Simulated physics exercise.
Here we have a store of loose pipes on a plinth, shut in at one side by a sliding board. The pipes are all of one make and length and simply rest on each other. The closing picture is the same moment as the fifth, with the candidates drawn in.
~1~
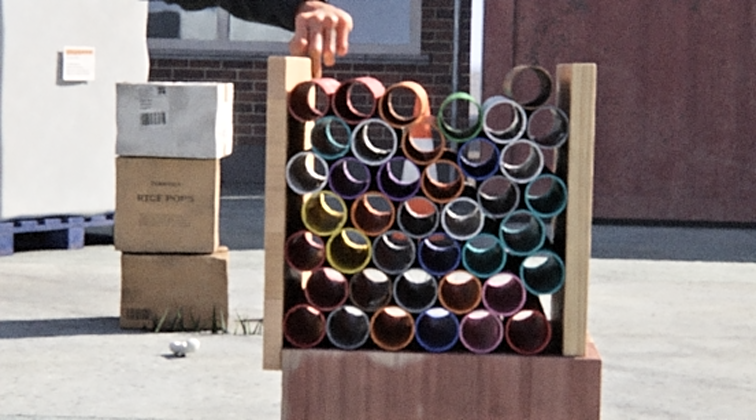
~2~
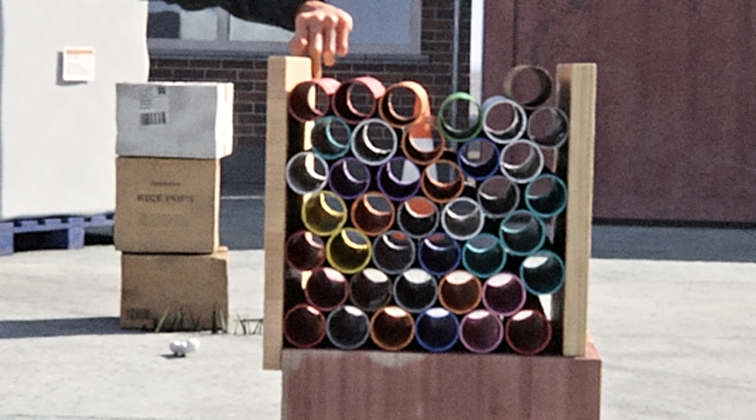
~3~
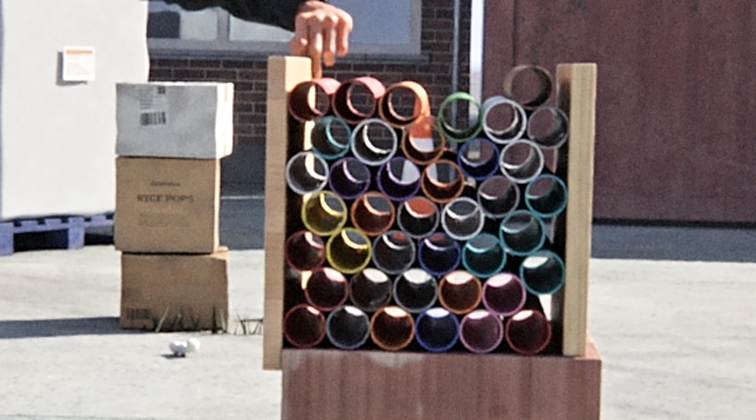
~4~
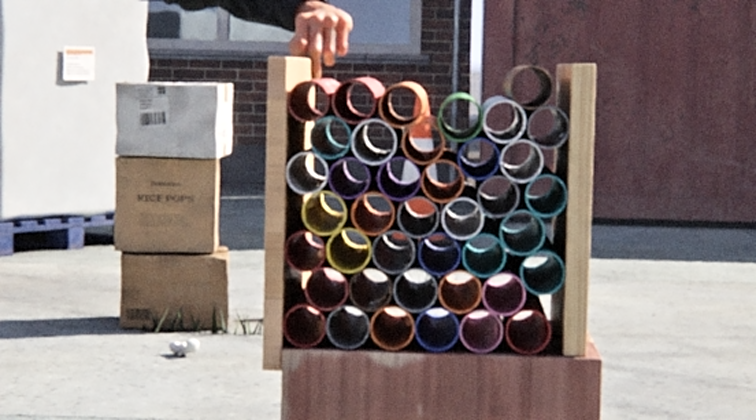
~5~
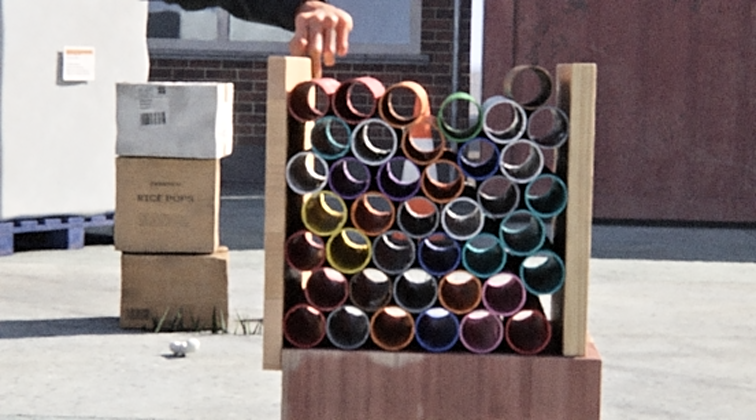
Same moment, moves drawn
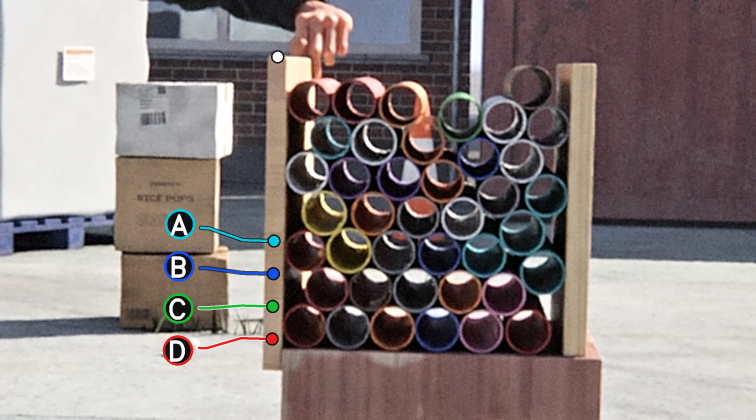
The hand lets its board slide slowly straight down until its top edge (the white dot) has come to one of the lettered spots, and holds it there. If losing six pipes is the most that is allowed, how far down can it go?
Down to B.
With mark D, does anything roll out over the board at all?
At D: Yes.
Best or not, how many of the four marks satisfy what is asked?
Two of them.
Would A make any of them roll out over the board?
Yes.
On the marked copy, A at (274, 241); B at (274, 273); C at (273, 307); D at (272, 339); the white dot at (278, 57).
Following B. Soon after the start, top of the board (286, 148).
Later, top of the board (284, 248).
In the end, top of the board (283, 273), four out over the board.
As for the rest, A four out over the board; C more than six out over the board; D more than six out over the board.
